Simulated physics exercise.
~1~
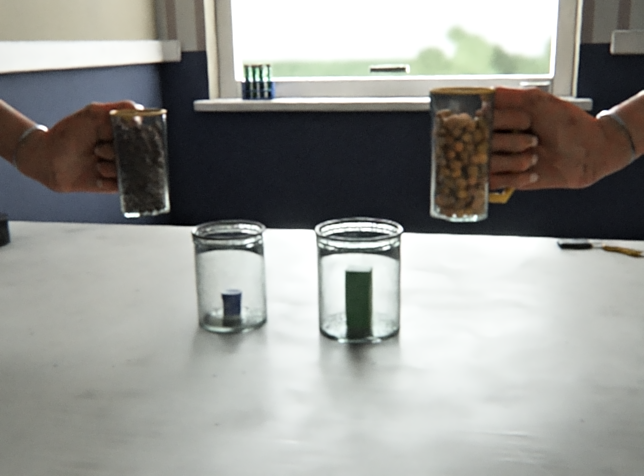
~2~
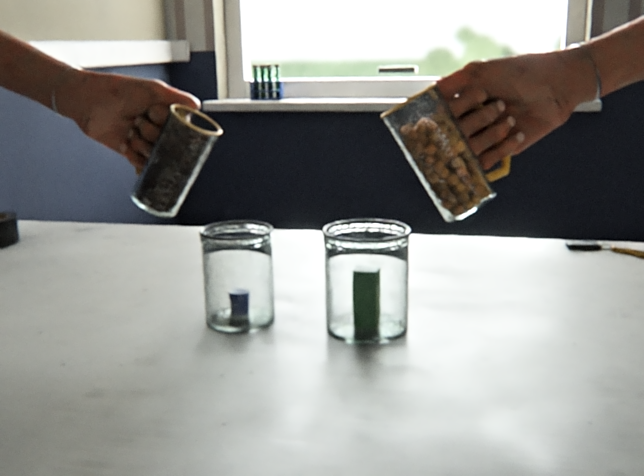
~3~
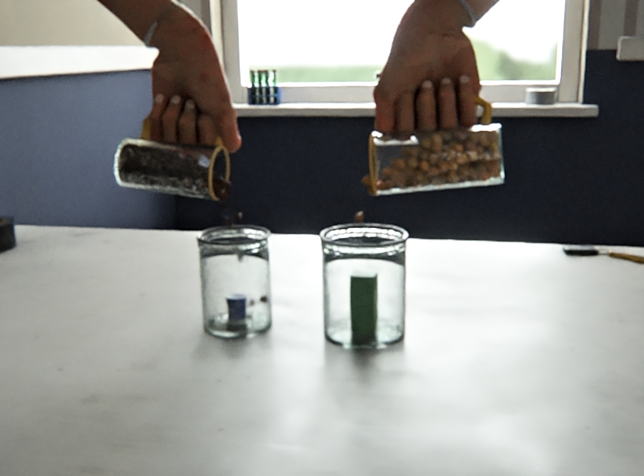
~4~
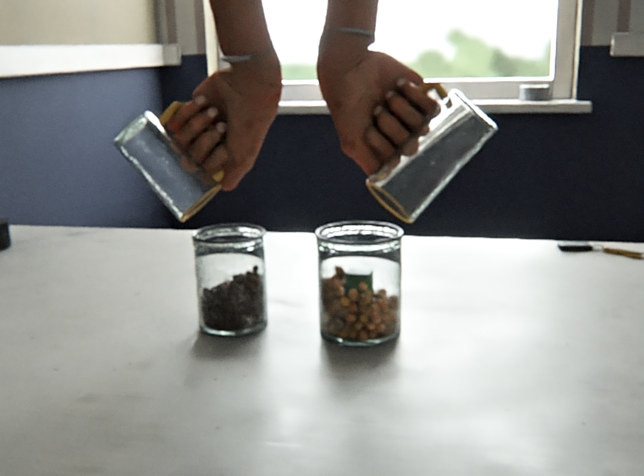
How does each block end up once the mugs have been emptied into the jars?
The blue block in the left jar disappears under the dark fill, while the green block in the right jar keeps its top above the tan pieces.
